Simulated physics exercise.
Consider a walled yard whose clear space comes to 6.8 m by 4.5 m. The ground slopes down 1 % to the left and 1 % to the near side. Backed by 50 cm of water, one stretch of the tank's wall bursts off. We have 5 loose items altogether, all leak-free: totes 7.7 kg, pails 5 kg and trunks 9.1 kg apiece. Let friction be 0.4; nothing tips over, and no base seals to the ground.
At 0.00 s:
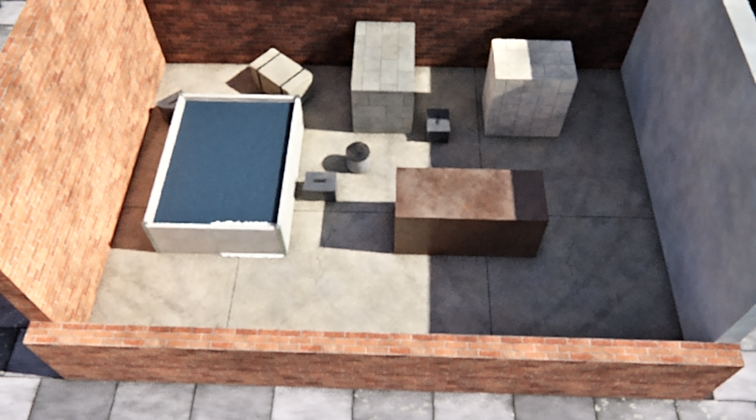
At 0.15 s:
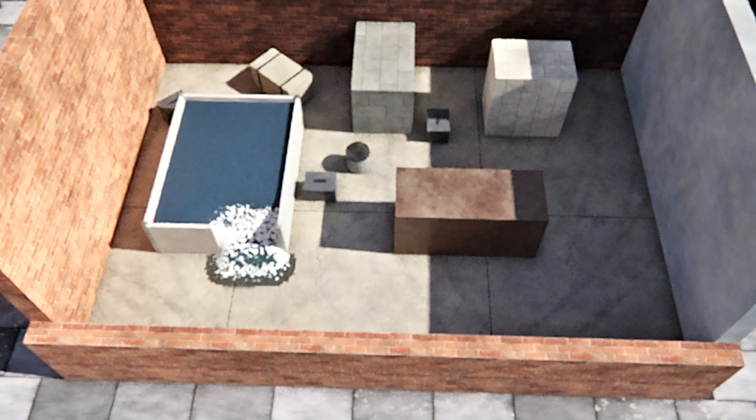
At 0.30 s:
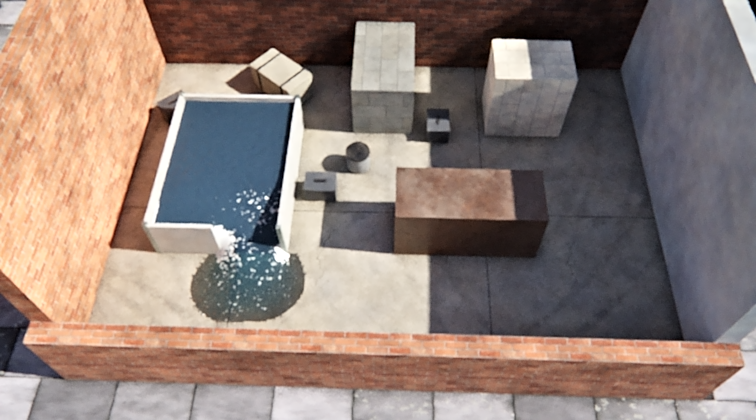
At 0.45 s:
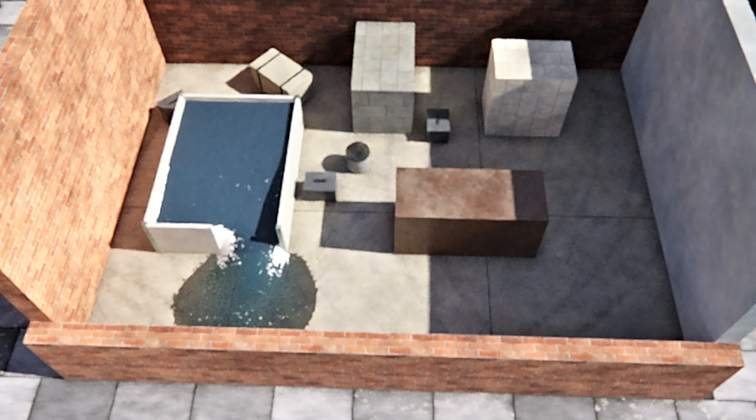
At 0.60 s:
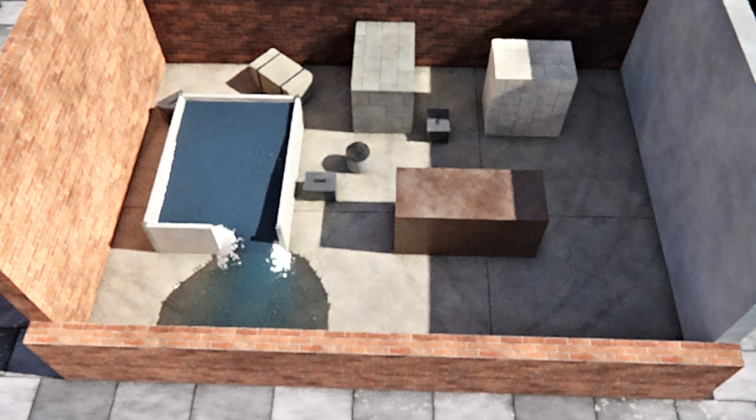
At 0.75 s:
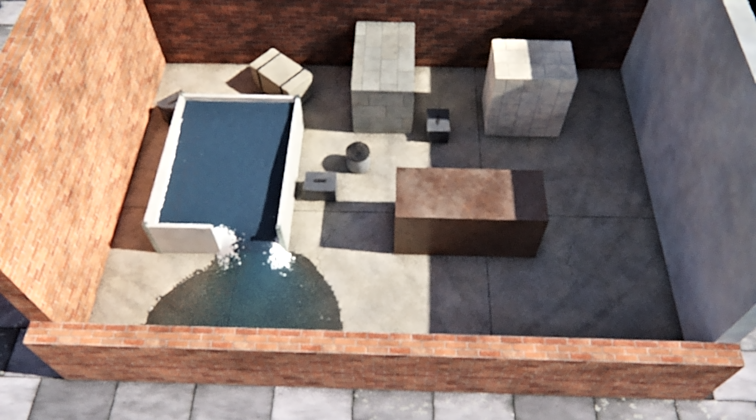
The clip opens on a brick-walled yard with blocks, small objects and a white-rimmed tank of dark water at left. Part of the tank's near wall breaks away in white froth, and water pours through the gap, spreading in a widening fan to the near wall while the surrounding objects stay still.
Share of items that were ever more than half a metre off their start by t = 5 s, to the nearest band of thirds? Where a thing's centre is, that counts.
Expect the count to work out shy of one third.
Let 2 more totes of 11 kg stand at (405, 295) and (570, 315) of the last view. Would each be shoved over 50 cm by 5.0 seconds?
Taking them in order: Above the mark and above the mark.
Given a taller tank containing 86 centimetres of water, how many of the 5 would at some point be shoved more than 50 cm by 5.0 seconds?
Count under that change: 2.
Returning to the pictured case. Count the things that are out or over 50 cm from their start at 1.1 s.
The number by then is 0.
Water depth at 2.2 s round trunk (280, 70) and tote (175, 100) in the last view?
Around 0 cm and 0 cm.
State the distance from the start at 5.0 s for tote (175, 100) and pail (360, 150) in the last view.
120 cm and 0 cm.
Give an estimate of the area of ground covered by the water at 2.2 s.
Flooded: Near 10.5 m2.
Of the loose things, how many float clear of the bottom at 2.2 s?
Of them, 0.
After 1.1 s 0 of 5 are over 50 cm from their spots; 0 afloat.
After 2.2 s 0 of 5 are over 50 cm from their spots; 0 afloat.
After 3.5 s 0 of 5 are over 50 cm from their spots; 0 afloat.
After 5.0 s 1 of 5 are over 50 cm from their spots, and 1 have been at some point; 1 afloat.
